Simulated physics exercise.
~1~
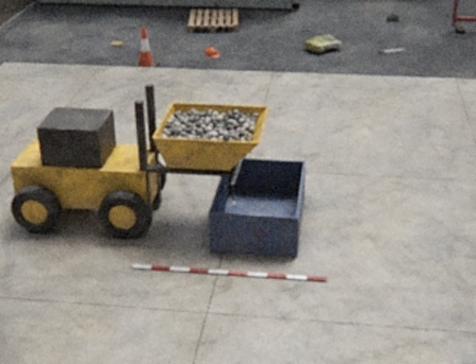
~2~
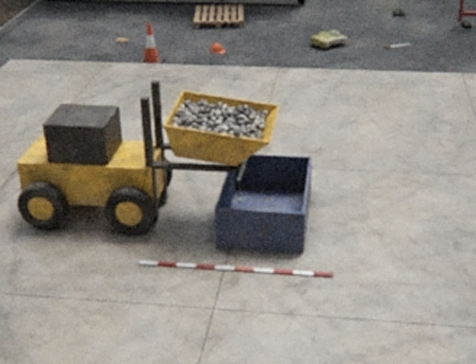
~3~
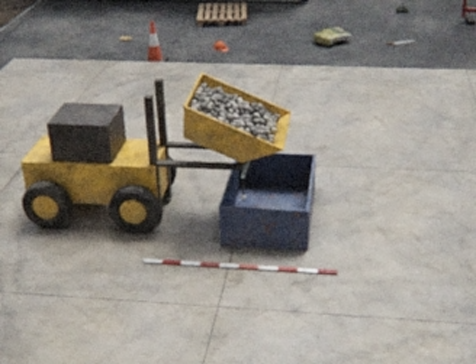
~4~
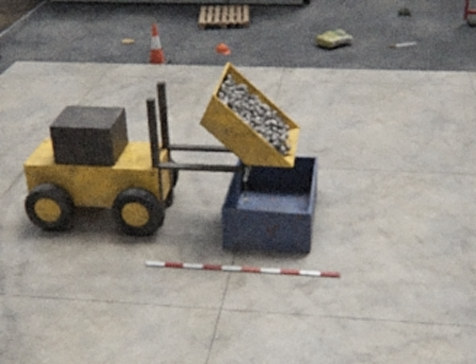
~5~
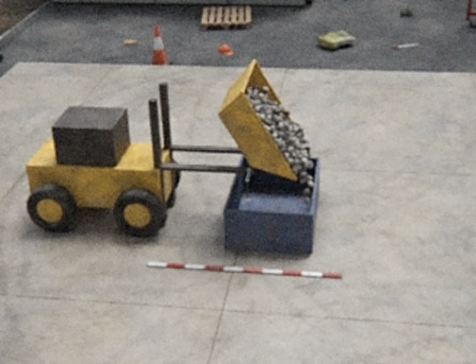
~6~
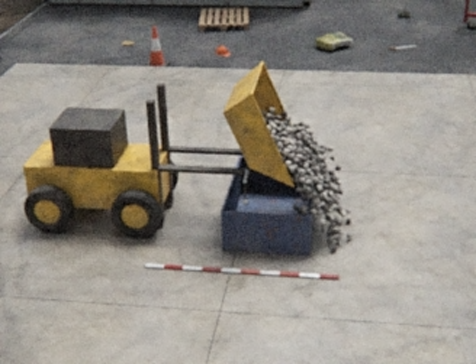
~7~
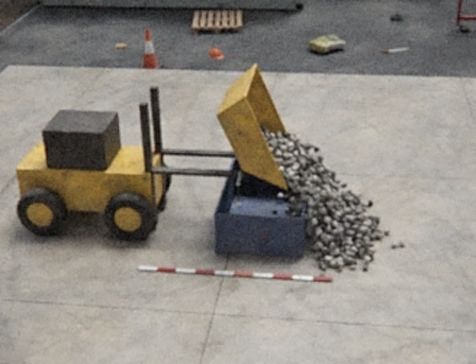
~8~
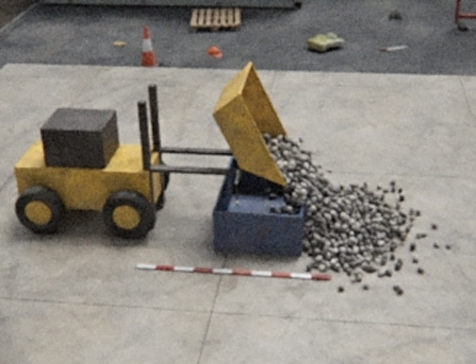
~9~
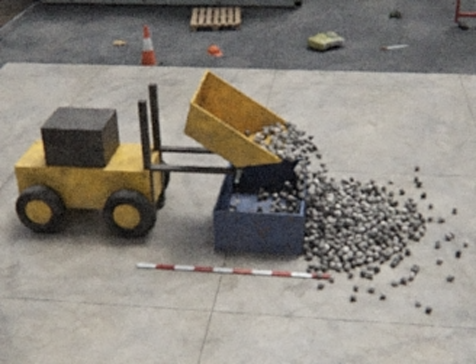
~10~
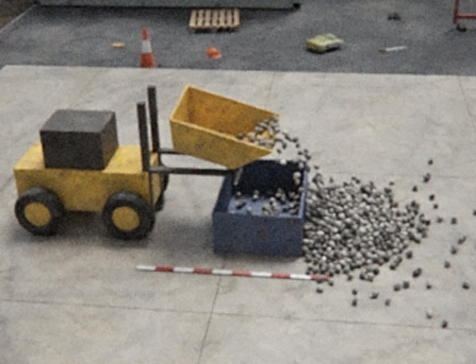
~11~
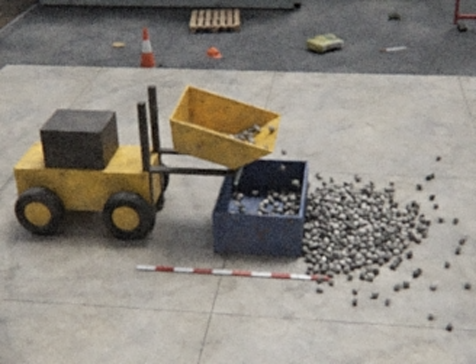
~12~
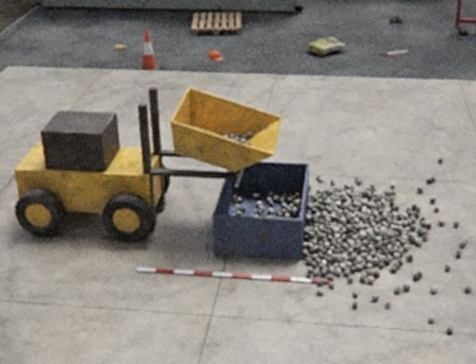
On a concrete floor, a yellow skip tips stones mostly beyond a blue bin, then partly levels.
